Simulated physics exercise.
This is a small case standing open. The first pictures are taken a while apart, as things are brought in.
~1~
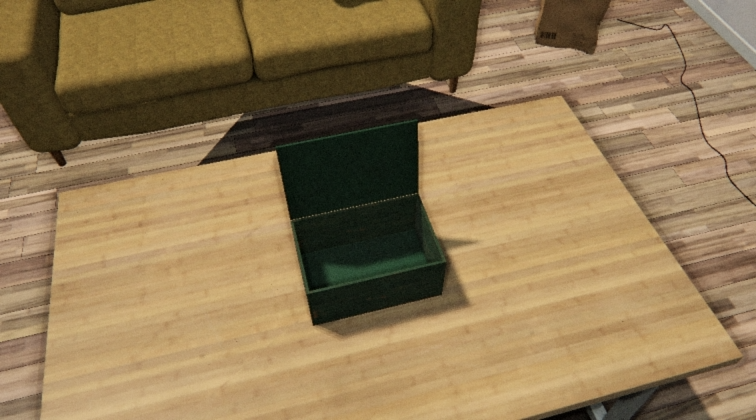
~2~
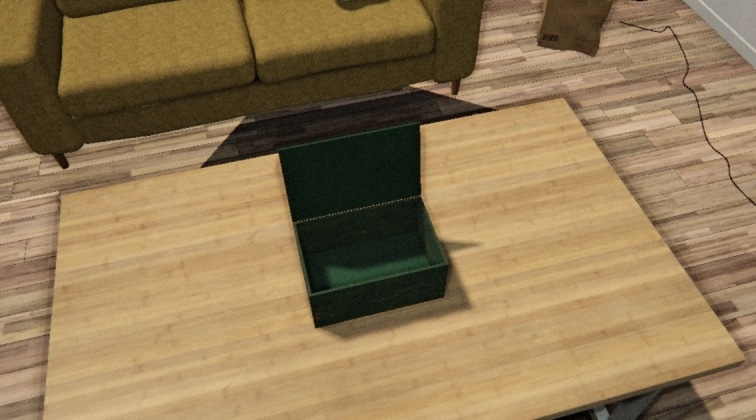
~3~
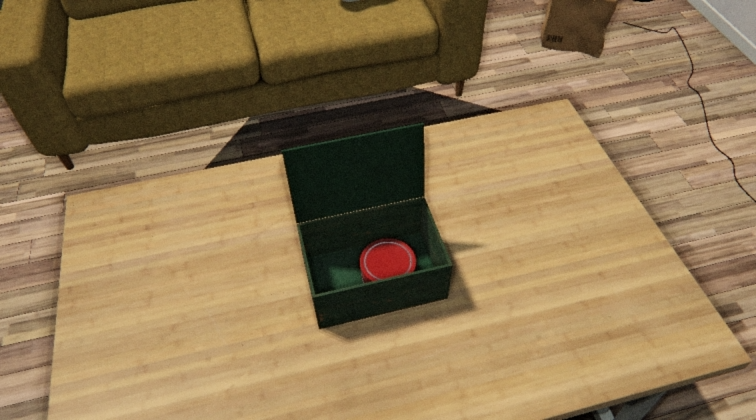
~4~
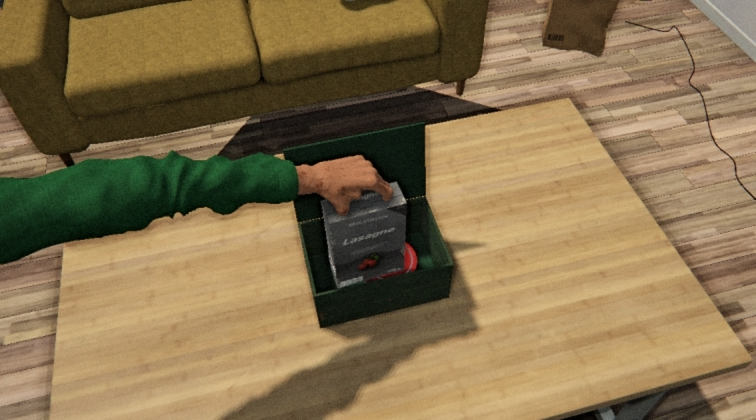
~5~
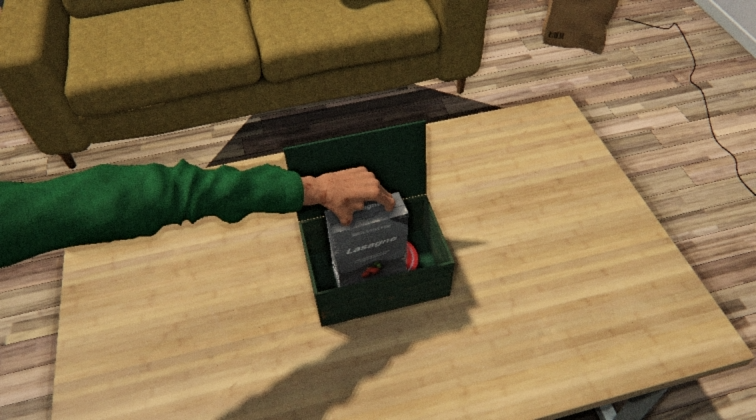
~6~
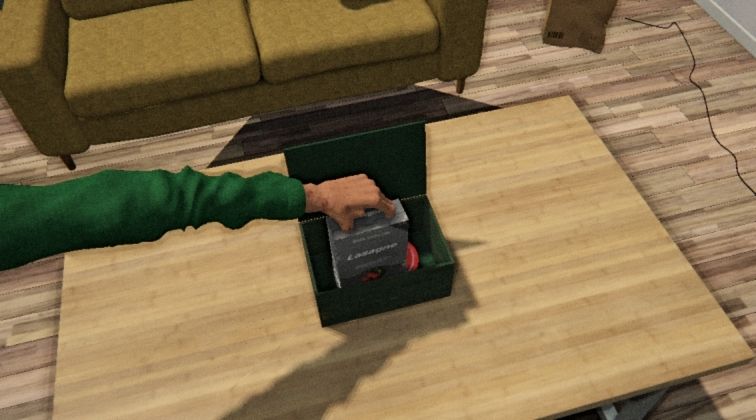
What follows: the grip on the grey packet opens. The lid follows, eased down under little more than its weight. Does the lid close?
Outcome: The lid is held up.
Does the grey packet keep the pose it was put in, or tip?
It ends up tilted.
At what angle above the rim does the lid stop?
About 25°.
Then, 0.90 s later than the last frame, lid starting down; grey packet tilted by 34° near (353, 270).
Then, 1.50 s later than the last frame, lid 66° above the rim; grey packet tilted by 34° near (353, 270).
Then, 1.90 s later than the last frame, lid 39° above the rim; grey packet tilted by 34° near (353, 270).
Then, 3.30 s later than the last frame, lid 24° above the rim; grey packet tilted by 46° near (357, 268); red tub moved a little.
When it is over, lid 24° above the rim; lying over in the box, grey packet; moved from the start, red tub. End places, in pixels of the last picture, grey packet near (358, 268).
